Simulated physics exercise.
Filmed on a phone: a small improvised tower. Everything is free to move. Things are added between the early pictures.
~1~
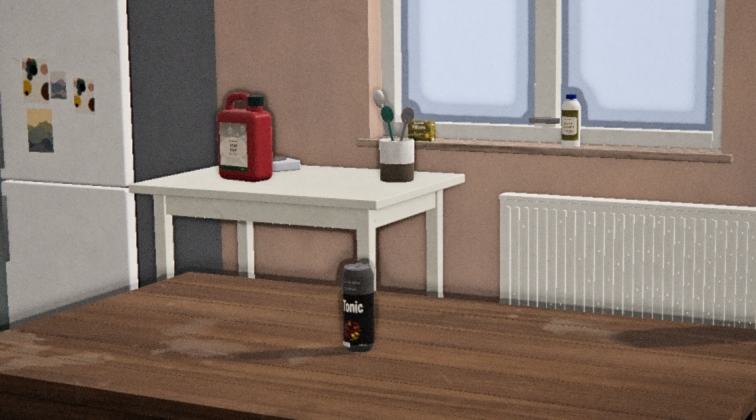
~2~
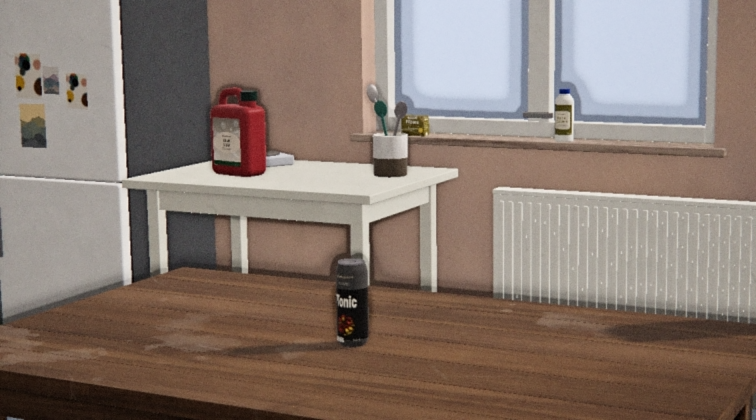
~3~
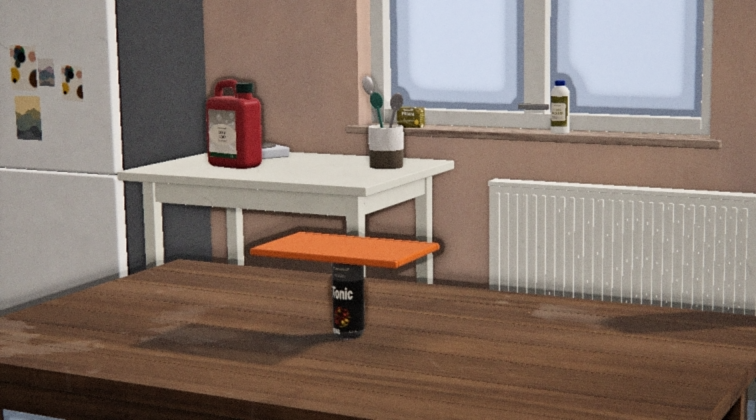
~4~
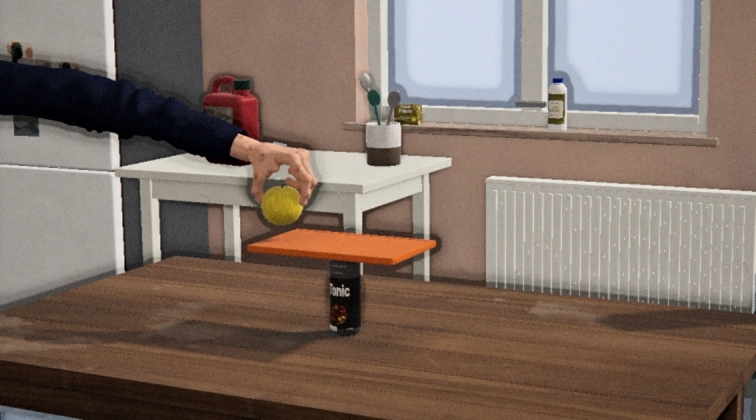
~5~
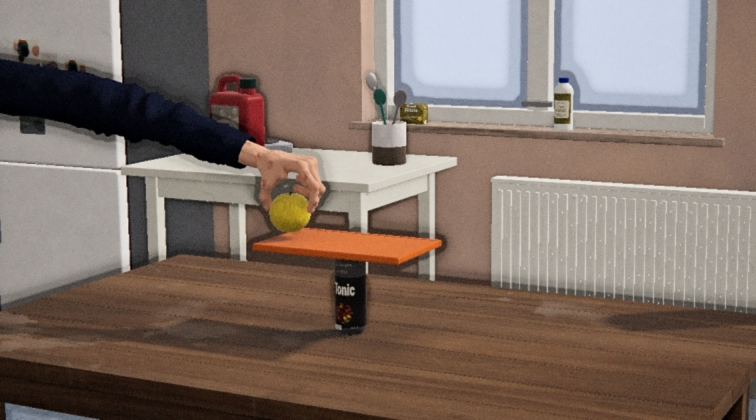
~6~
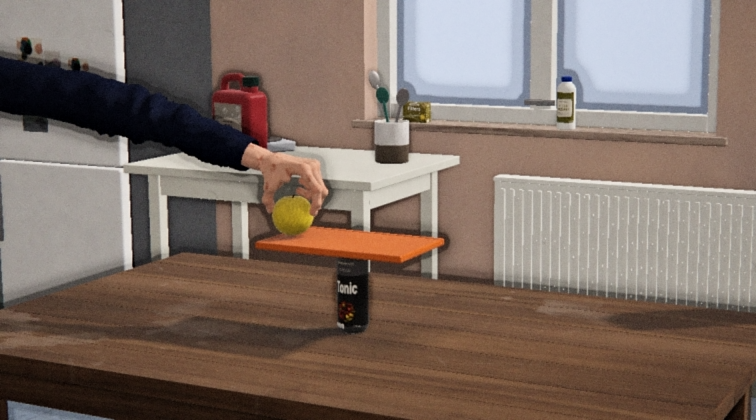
An orange board appeared on top of a black can on a wooden table, then a hand reached in from the left and lowered a yellow apple onto the board's left side, still holding it.
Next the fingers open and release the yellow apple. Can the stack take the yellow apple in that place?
The stack comes apart.
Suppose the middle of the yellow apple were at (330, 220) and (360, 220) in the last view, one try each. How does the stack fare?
In the first case it holds; in the second case it keeps its balance.
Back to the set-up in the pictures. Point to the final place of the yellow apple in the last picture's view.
Around (284, 303).
Then, 0.30 s after the last picture, yellow apple now fallen; orange lid tipped 45° from how it was.
Then, 0.50 s after the last picture, orange lid on its side.
Then, 0.80 s after the last picture, orange lid now fallen; black can tipped 4° from how it was.
By the end, fallen, yellow apple and orange lid; black can in place. Seen from the same camera at the end, yellow apple near (284, 303). The stack gives way.
